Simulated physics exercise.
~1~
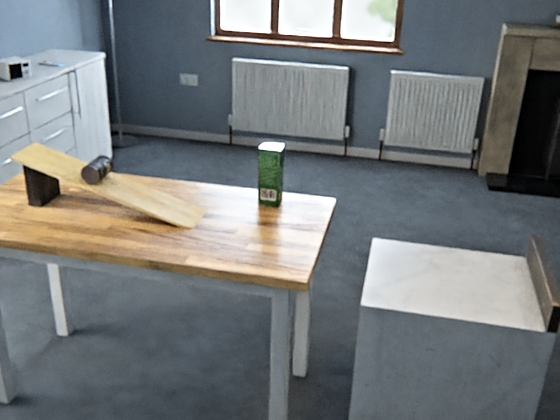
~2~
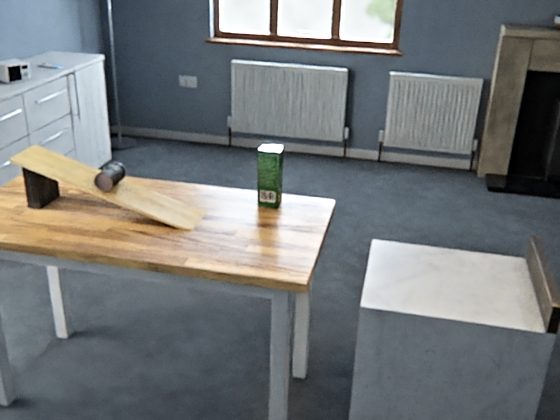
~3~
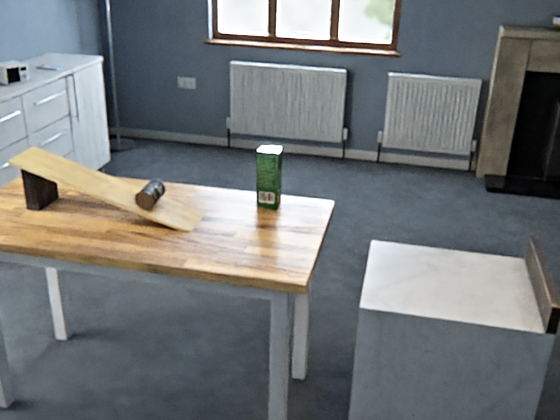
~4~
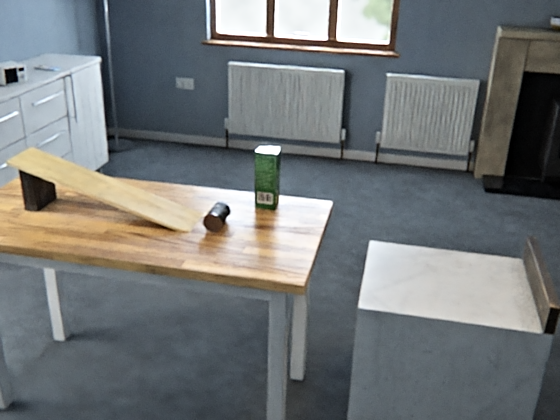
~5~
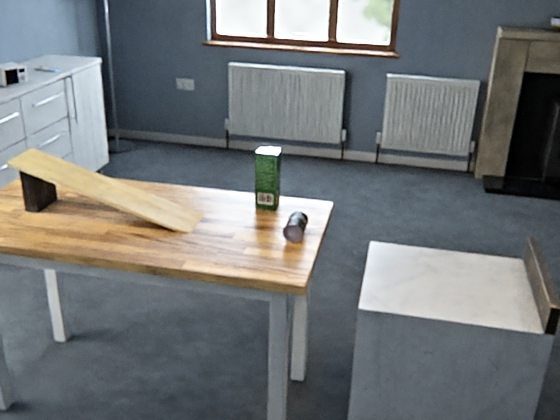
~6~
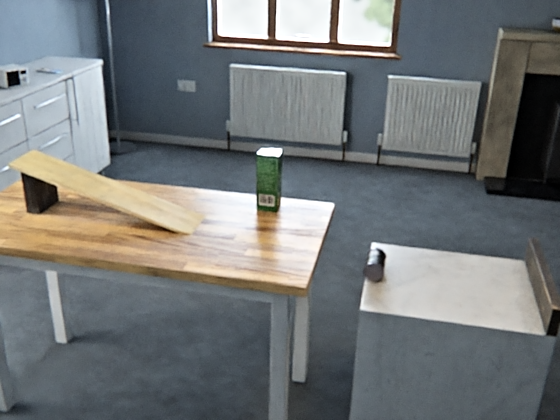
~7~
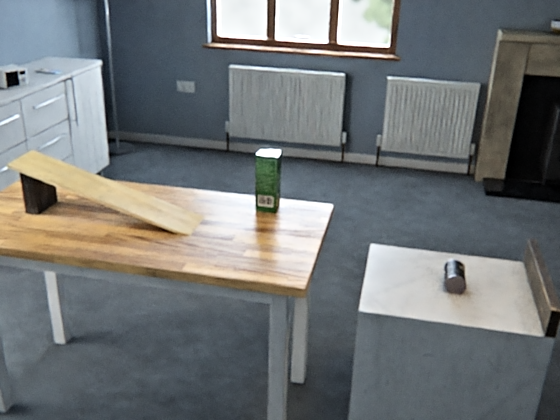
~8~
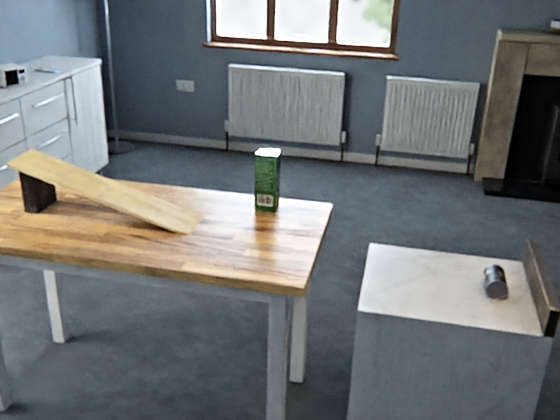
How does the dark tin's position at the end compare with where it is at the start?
At the start the tin is on the sloping board on the wooden table, at the left. At the end it lies on the lower pale block to the right, across the gap and near the upright strip.
